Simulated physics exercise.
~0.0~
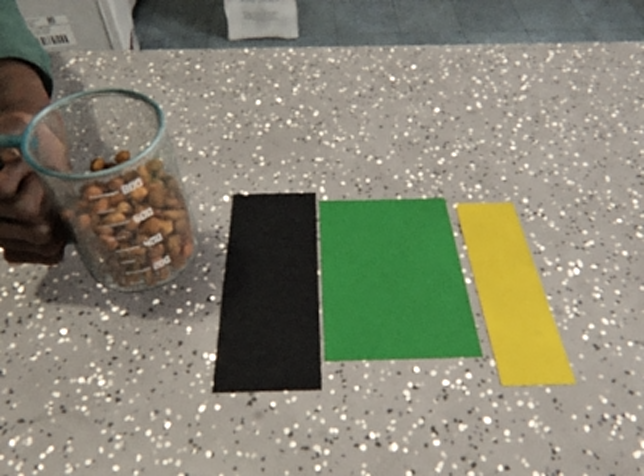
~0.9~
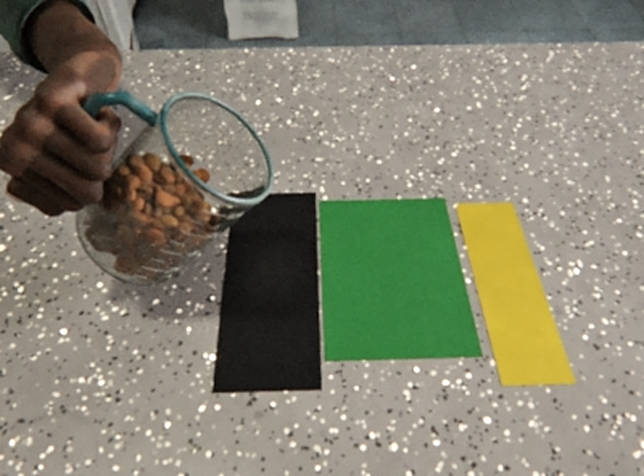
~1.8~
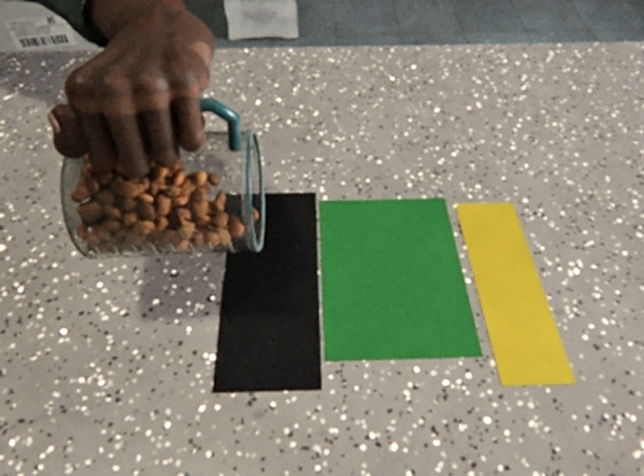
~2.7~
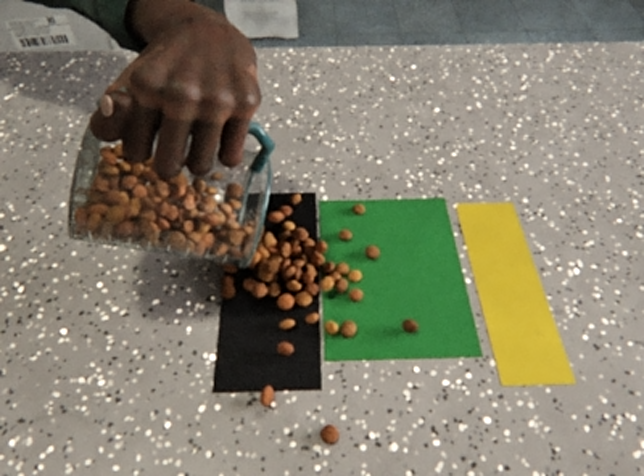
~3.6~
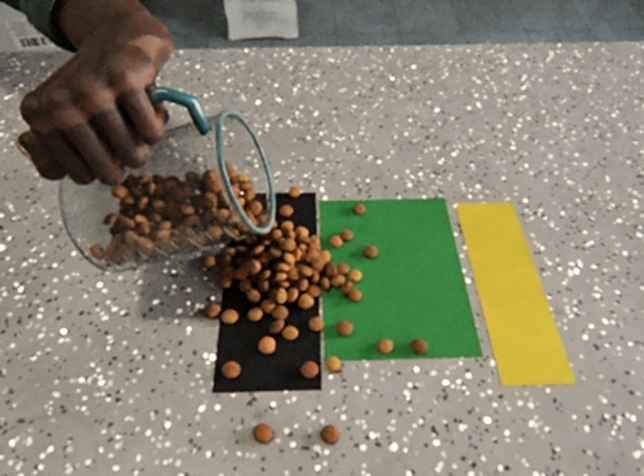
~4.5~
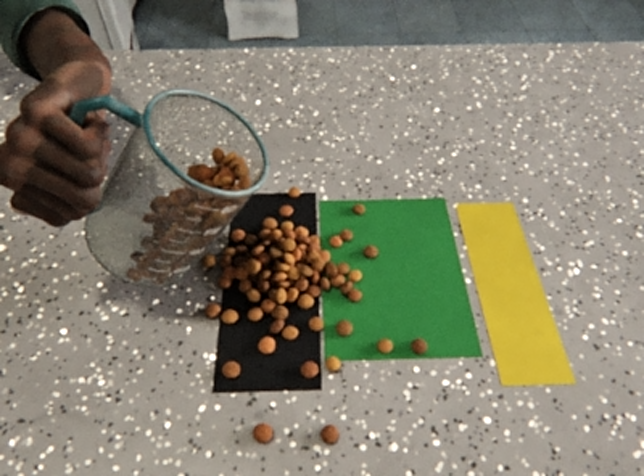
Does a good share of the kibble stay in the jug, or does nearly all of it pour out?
A good share of the kibble stays in the jug. Much of what pours out rests on the black mat, with only a small part on the green mat and none on the yellow one.
